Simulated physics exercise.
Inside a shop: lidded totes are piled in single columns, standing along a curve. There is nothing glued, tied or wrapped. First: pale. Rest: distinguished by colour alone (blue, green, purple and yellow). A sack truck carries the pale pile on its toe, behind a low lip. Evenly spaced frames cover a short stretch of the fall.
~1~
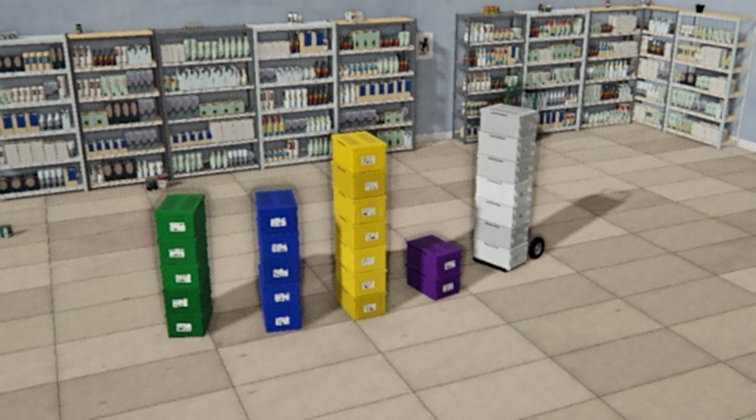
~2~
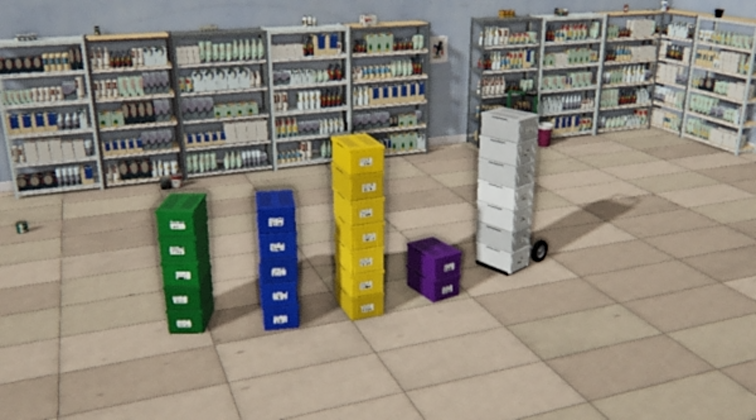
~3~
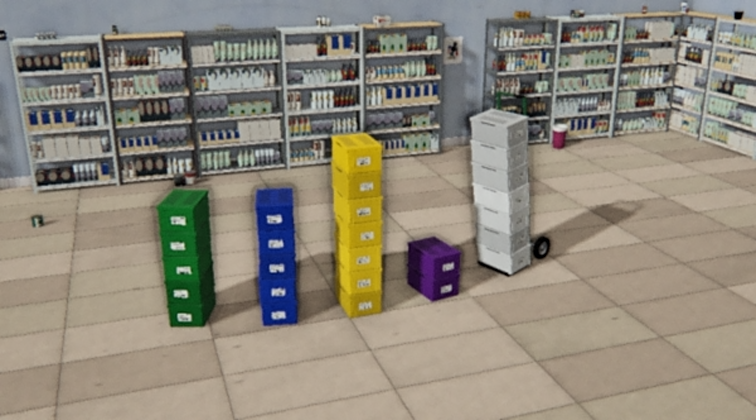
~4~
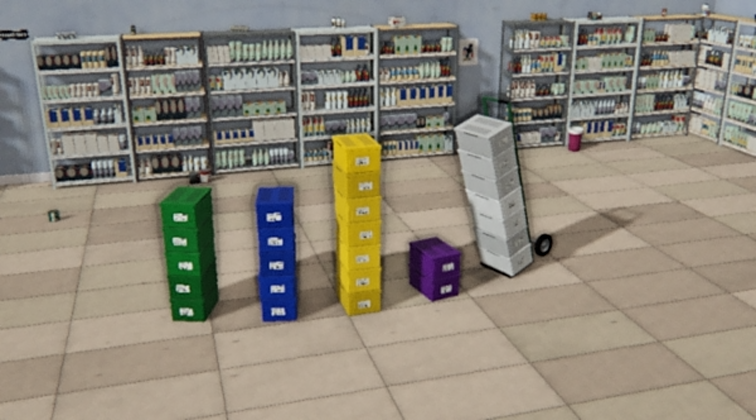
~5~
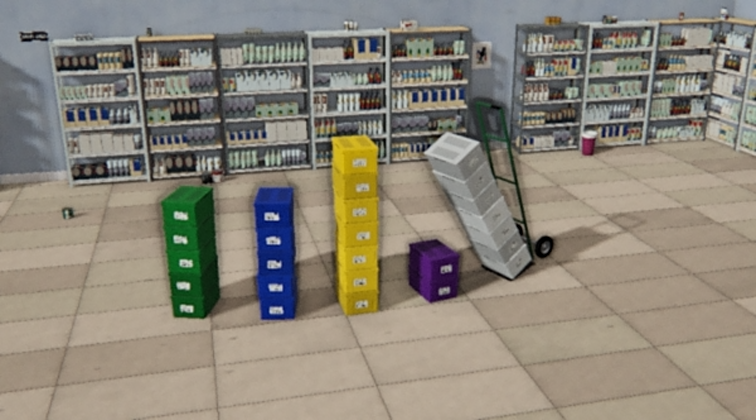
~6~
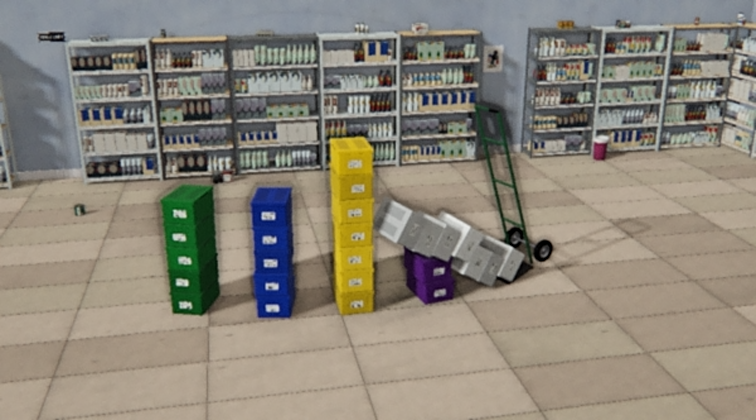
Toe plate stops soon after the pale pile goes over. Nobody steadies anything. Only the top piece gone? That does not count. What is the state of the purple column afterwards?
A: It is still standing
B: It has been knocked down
The answer is A.
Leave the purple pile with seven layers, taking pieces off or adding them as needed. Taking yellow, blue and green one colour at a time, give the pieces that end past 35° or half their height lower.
Per pile, yellow = 6, blue = 4, green = 5.
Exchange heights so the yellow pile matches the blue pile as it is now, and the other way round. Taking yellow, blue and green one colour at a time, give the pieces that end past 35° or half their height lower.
The tally reads yellow 0, then blue 0, then green 0.
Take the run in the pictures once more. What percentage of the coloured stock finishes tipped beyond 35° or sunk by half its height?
Roughly 0 percent of the pieces.
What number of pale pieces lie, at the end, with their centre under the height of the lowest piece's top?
Total: 5.
Just after the last frame, 7 of the pale pile down; none of the 2 purple totes down (0 of 19 in all colours); top purple tote moved a little.
A moment on, 7 of the pale pile down; none of the 2 purple totes down (0 of 19 in all colours); top purple tote tilted barely; top yellow tote moved a little.
Further on, 7 of the pale pile down; none of the 2 purple totes down (0 of 19 in all colours); top purple tote tilted clearly; top yellow tote moved a little.
When it is over, 7 of the pale pile down; none of the 2 purple totes down (0 of 19 in all colours); top purple tote tilted clearly; top yellow tote moved a little. In pixels of the last frame, middles, top purple tote near (412, 265), top yellow tote near (348, 157).
